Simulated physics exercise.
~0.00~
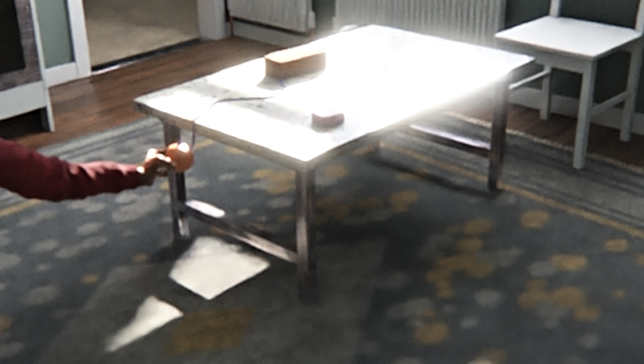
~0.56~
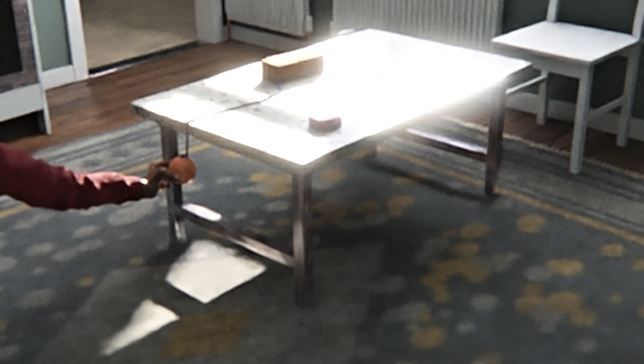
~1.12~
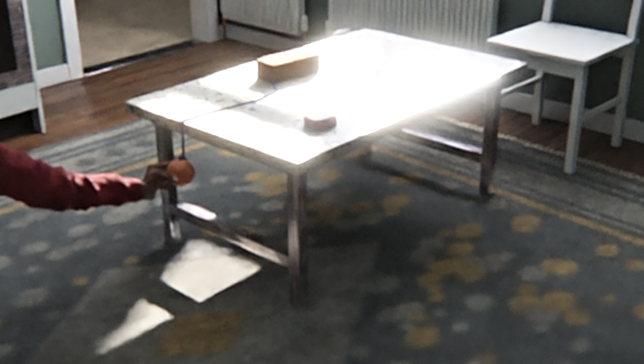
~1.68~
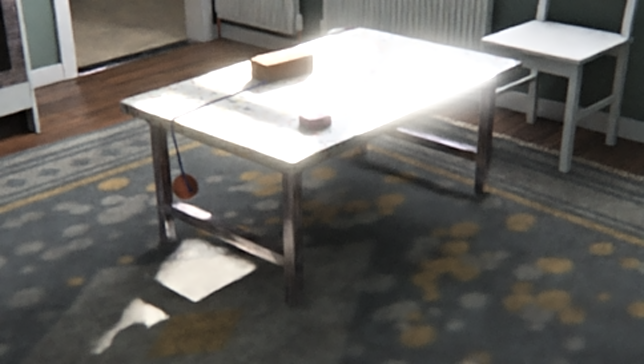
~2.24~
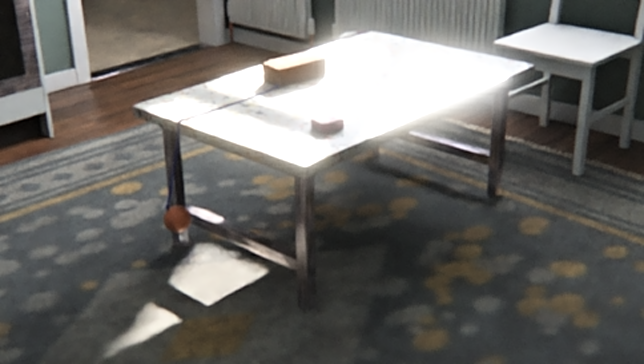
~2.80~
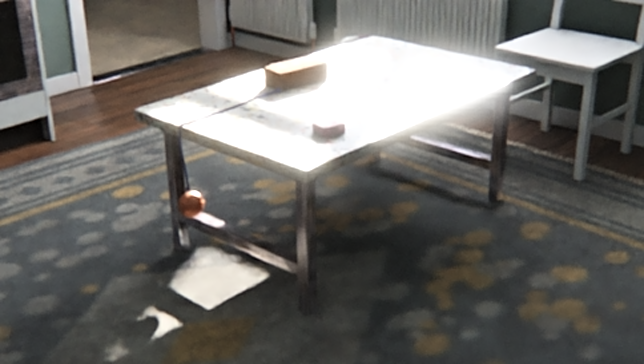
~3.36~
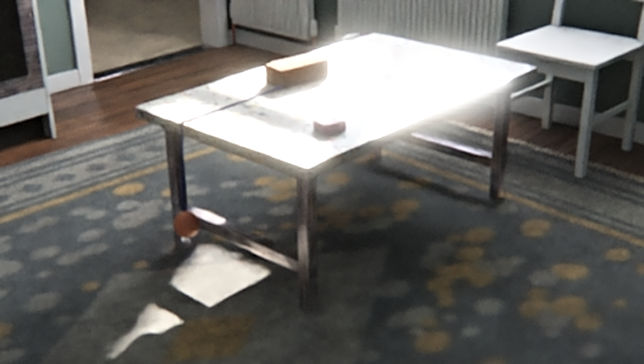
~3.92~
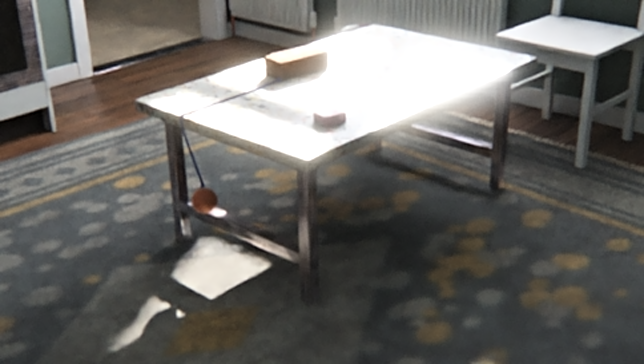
A hand lowers an orange on a string past the table's end, and it dangles, swinging.
